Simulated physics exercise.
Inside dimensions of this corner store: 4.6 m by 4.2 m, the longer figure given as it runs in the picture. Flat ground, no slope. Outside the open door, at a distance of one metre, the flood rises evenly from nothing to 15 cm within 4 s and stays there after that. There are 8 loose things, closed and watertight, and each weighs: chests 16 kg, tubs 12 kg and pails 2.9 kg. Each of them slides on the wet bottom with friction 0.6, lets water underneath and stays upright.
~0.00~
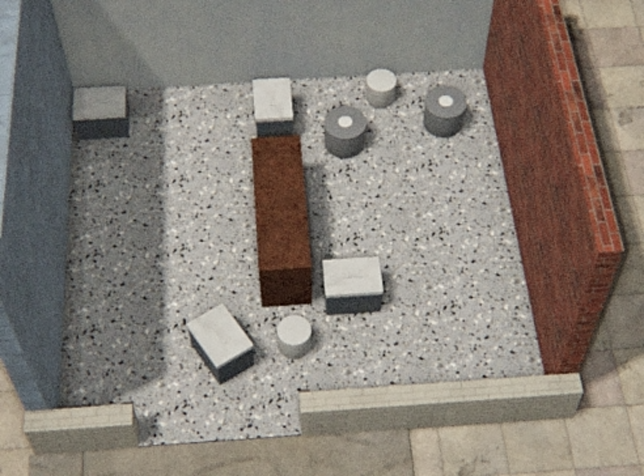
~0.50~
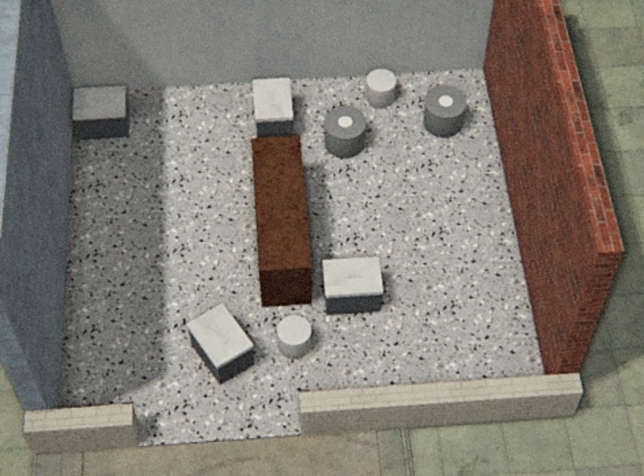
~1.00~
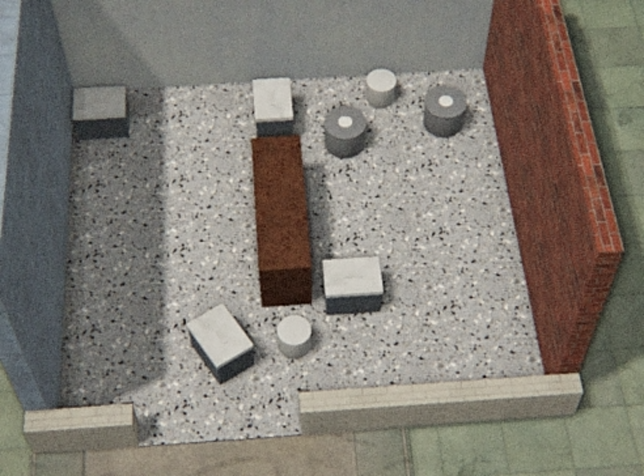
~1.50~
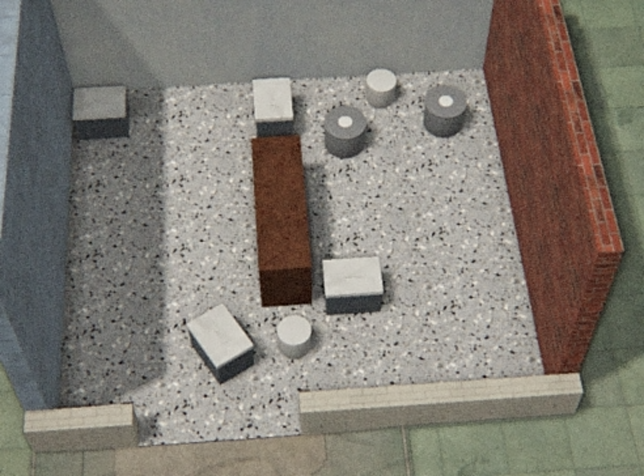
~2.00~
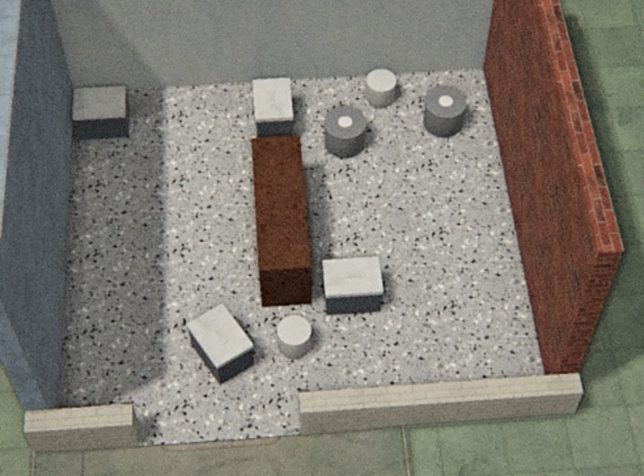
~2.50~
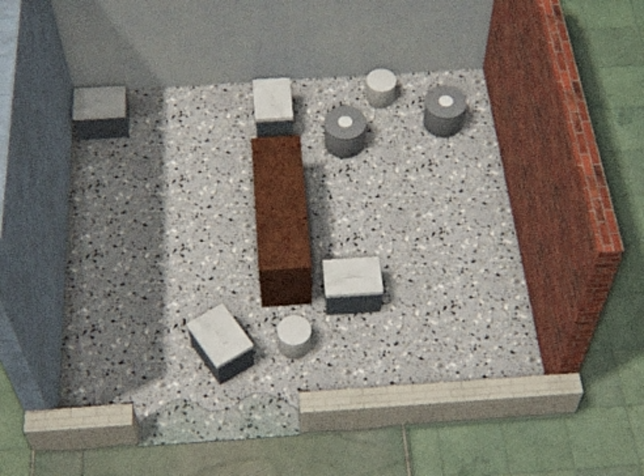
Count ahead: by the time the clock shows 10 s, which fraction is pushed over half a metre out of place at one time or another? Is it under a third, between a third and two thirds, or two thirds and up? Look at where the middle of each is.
It is between a third and two thirds.
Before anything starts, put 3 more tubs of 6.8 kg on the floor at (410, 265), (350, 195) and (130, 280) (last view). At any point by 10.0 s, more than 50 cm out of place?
One by one, in that order: Below it, below it, above it.
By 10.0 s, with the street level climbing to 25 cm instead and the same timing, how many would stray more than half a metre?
That would give 7.
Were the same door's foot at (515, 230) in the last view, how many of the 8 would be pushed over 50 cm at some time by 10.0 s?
Count: 3.
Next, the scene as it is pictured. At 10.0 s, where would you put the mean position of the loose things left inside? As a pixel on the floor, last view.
I'd put it close to (339, 174) in the last view.
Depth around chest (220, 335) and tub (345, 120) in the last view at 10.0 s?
About 6 and 2 cm.
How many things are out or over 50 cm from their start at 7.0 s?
At that time I count 2.
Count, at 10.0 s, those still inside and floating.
Total: 2.
After 3.5 s 0 of 8 are over 50 cm from their spots; 0 afloat.
After 4.5 s 0 of 8 are over 50 cm from their spots; 0 afloat.
After 7.0 s 2 of 8 are over 50 cm from their spots; 0 afloat.
After 10.0 s 3 of 8 are over 50 cm from their spots, and 3 have been at some point; 2 afloat.
